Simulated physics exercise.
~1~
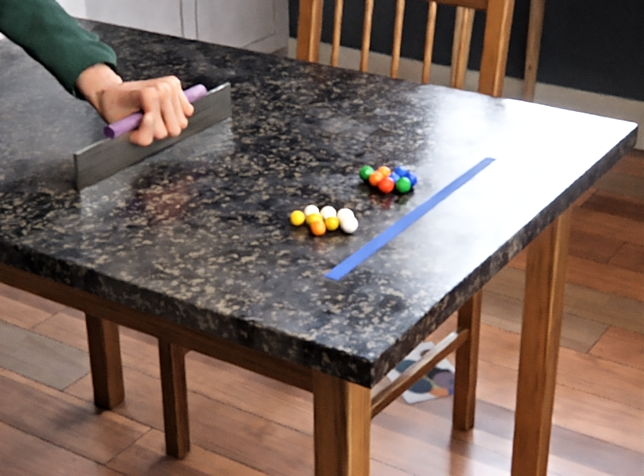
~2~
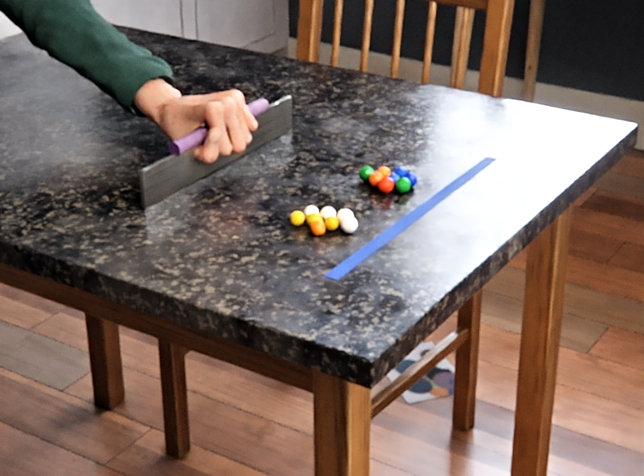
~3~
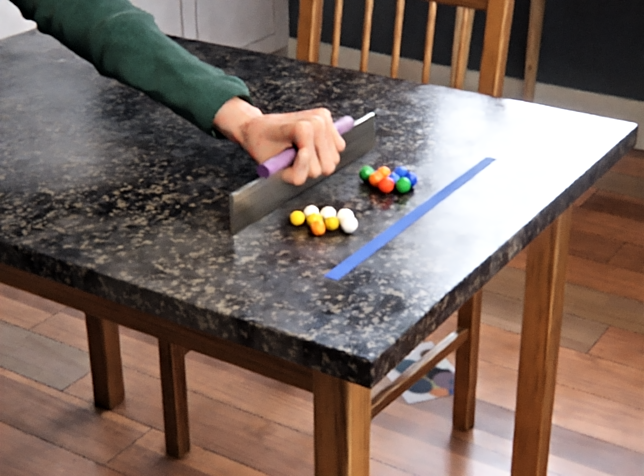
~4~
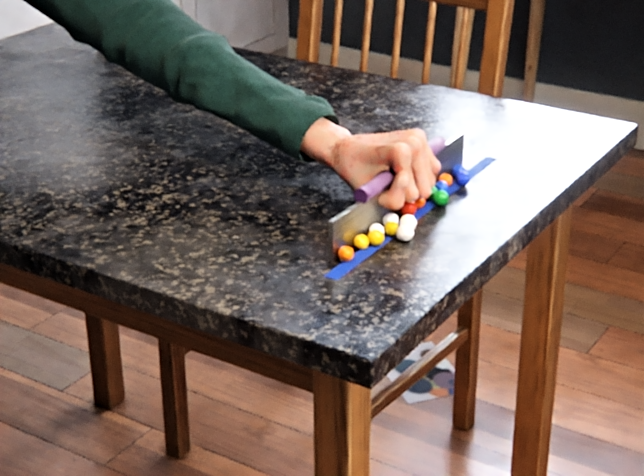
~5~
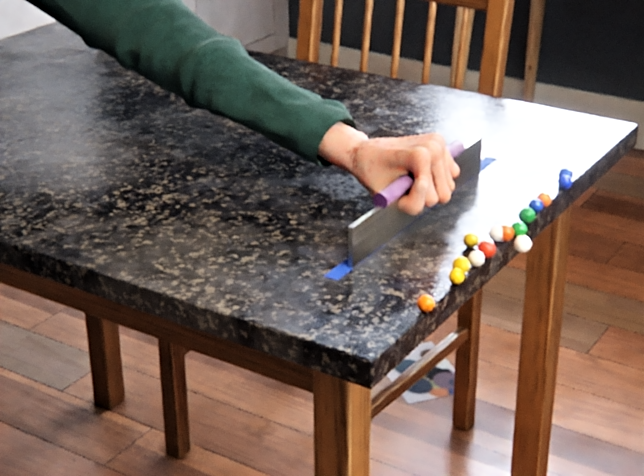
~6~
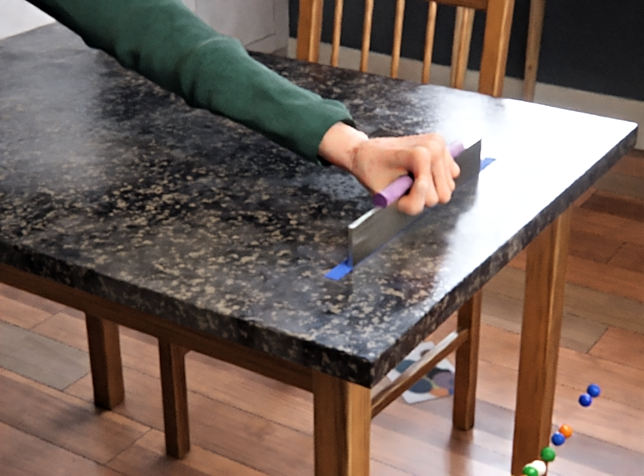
At the start, a hand in a green sleeve grips a scraper by its purple handle on a dark speckled table, with two small clusters of colourful balls lying ahead near a strip of blue tape. The hand pushes the blade to the right across the bare surface while the balls stay still. The blade then reaches both clusters and sweeps them together into a line over the tape. The scraper stops at the tape, but the balls roll on to the table's edge. Finally they all go over, and several are seen falling below the tabletop at the lower right.
